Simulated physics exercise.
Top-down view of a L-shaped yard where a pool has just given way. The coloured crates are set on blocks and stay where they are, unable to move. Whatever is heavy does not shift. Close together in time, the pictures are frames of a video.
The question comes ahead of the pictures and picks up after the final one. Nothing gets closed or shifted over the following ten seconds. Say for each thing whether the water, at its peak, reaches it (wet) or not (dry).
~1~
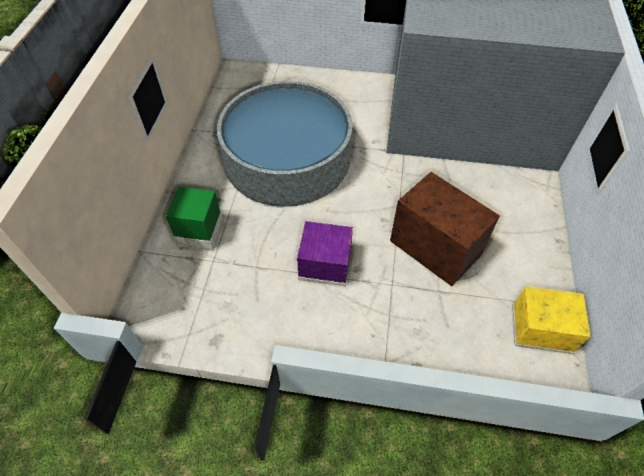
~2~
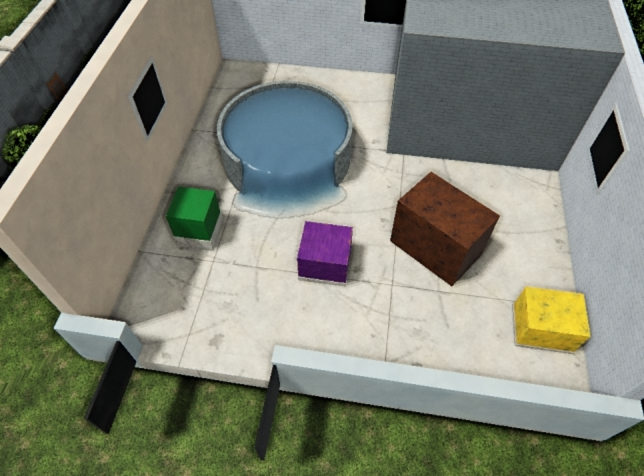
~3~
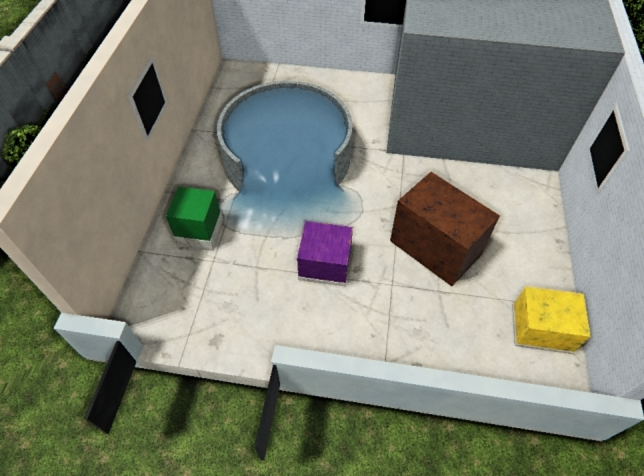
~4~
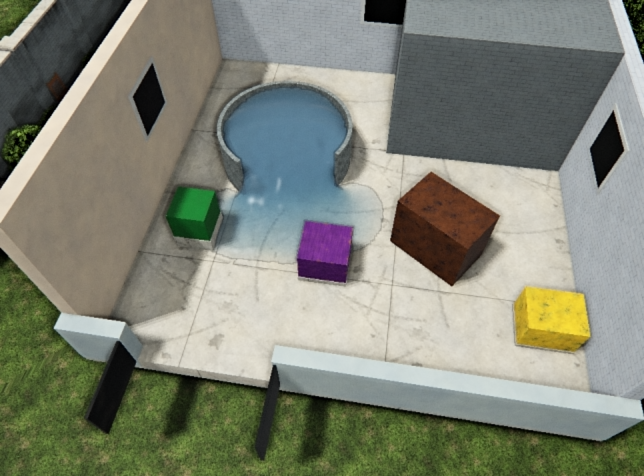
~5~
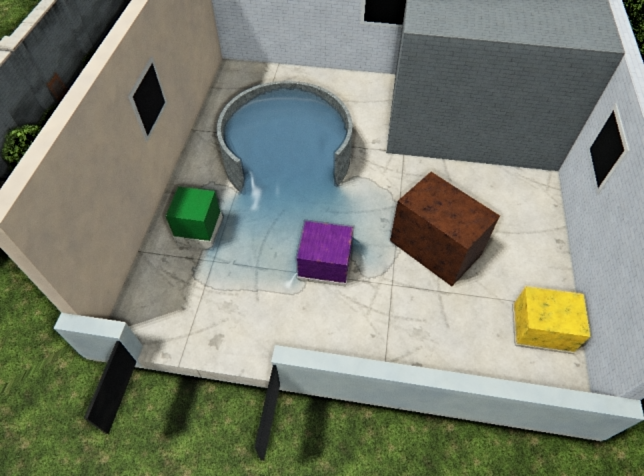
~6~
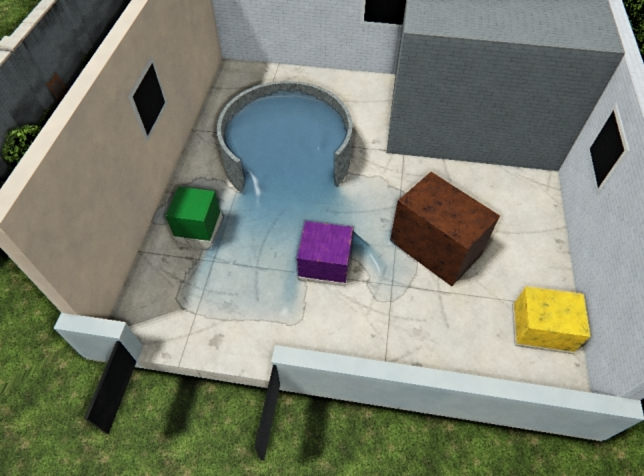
In order: The yellow crate will be hit by the water; the purple crate will be hit by the water; the green crate will be spared.
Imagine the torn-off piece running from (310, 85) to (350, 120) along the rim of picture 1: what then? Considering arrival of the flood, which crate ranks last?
That would be the crate marked yellow.
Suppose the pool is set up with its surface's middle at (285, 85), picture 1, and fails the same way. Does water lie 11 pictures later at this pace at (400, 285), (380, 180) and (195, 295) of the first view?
The first spot is inundated, the second inundated, and the third inundated.
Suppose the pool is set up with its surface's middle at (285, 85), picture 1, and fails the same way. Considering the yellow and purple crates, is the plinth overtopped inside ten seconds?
For the yellow crate, it is overrun; for the purple crate, it is overrun.
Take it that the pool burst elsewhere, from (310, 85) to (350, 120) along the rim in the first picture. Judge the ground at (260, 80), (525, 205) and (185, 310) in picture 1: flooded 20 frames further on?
One by one, they turn out drenched, not soaked and not soaked.
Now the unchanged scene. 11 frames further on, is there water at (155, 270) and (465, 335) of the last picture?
Going in order, I'd say drenched for the first and drenched for the second.
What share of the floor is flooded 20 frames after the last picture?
Roughly 65 per cent.
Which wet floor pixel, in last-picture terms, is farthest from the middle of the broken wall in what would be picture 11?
By then the tip should be at about (498, 399).
A moment on, water covers 35 % of the floor; the yellow crate water round its plinth, the purple crate water round its plinth, the green crate water round its plinth.
Next, water covers 55 % of the floor; the yellow crate water round its plinth, the purple crate water round its plinth, the green crate water round its plinth.
Then, water covers 65 % of the floor; the yellow crate water round its plinth, the purple crate water round its plinth, the green crate water round its plinth.
Later, water covers 80 % of the floor; the yellow crate water round its plinth, the purple crate water round its plinth, the green crate water round its plinth.
In the end, water covers 95 % of the floor; the yellow crate was topped, the purple crate was topped, the green crate stayed above the water.
